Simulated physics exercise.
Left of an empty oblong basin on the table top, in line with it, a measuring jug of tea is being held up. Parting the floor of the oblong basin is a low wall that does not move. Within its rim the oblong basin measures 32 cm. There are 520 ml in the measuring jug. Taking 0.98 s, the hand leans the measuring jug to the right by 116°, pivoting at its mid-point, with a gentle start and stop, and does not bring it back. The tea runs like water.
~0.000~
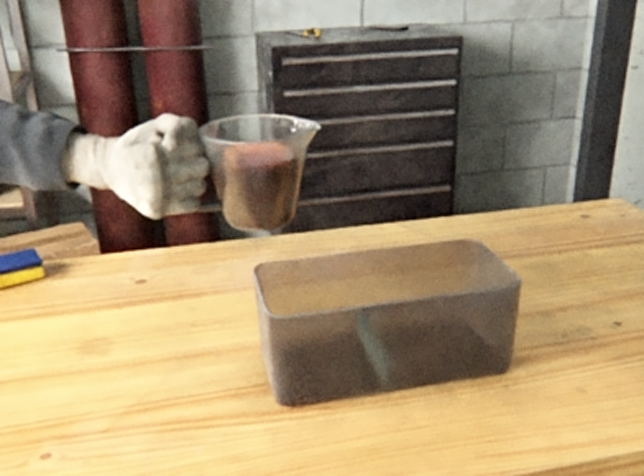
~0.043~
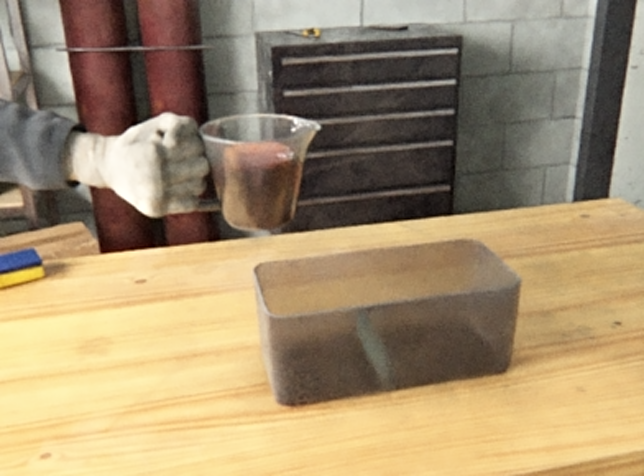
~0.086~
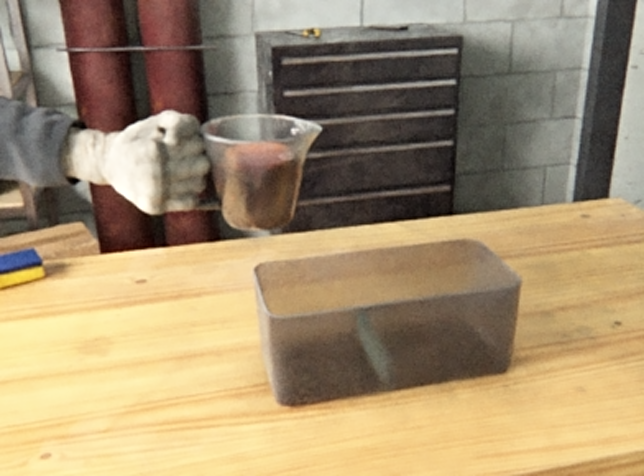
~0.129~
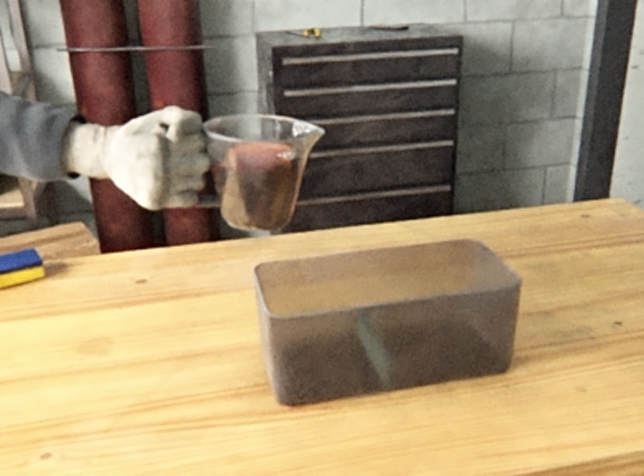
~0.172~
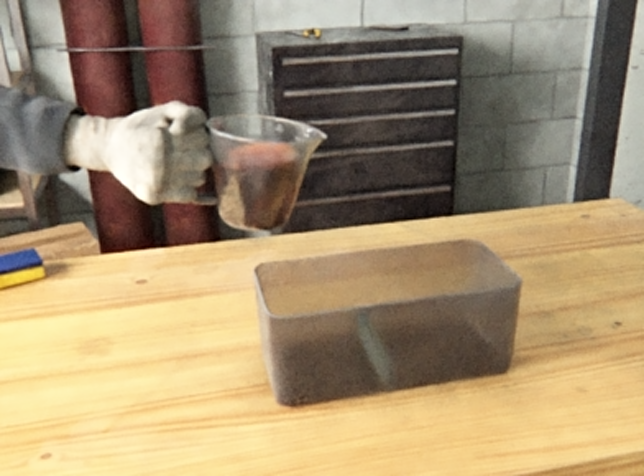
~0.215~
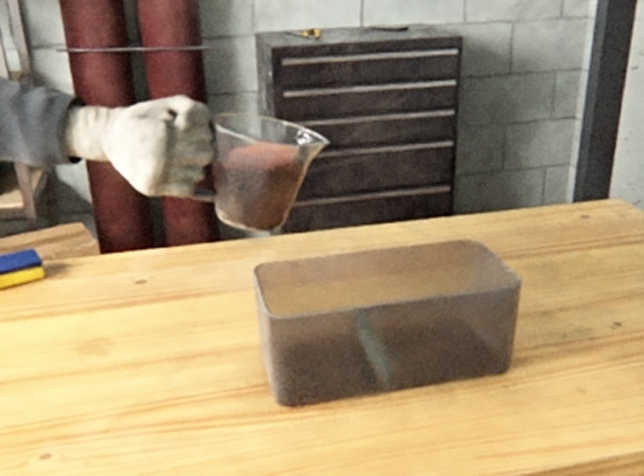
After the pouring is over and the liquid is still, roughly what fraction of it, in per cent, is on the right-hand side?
Roughly 31 out of 100 parts.
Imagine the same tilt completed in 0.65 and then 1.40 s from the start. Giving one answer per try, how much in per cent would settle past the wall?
25 then 45 %.
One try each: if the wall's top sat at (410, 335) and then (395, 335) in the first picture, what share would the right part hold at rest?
Around 10 and 5 percent, in that order.
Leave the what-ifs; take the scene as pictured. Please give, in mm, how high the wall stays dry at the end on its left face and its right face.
Near 18 mm for the left and near 28 mm for the right.
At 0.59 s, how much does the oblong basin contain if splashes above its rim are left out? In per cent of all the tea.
Around 5 percent.
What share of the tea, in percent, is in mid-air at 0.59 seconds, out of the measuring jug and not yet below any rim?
Estimate: About 26 % of all of it.
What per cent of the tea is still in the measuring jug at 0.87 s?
What remains is about 6 percent of it all.
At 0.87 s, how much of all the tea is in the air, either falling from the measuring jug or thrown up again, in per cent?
I'd put it at about 10 per cent of the liquid.
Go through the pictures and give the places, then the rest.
In the first frame, it leans 0°; its right rim is at (320, 125); the tea meets the walls at (210, 159) and (301, 150); the oblong basin's rim runs from (260, 291) to (500, 261); the wall's top is at (375, 338).
In the second frame, it leans 1°; its right rim is at (320, 125); the tea meets the walls at (211, 158) and (301, 150).
In the third frame, it leans 2°; its right rim is at (322, 127); the tea meets the walls at (211, 158) and (301, 151).
In the fourth frame, it leans 5°; its right rim is at (324, 130); the tea meets the walls at (212, 158) and (302, 152).
In the fifth frame, it leans 9°; its right rim is at (326, 134); the tea meets the walls at (214, 158) and (304, 152).
In the sixth frame, it leans 13°; its right rim is at (329, 140); the tea meets the walls at (215, 158) and (306, 153).
After 0.59 s the tilt is 77° and 70 per cent is still to pour, 3 is left of the wall and 2 right of it.
After 0.87 s the tilt is 113° and 6 per cent is still to pour, 55 is left of the wall and 28 right of it.
After 1.16 s the tilt is 116° and 0 per cent is still to pour, 68 is left of the wall and 30 right of it.
After 1.48 s the tilt is 116° and 0 per cent is still to pour, 68 is left of the wall and 31 right of it.
In the end 68 per cent lies left of the wall, 31 right of it and 2 outside.
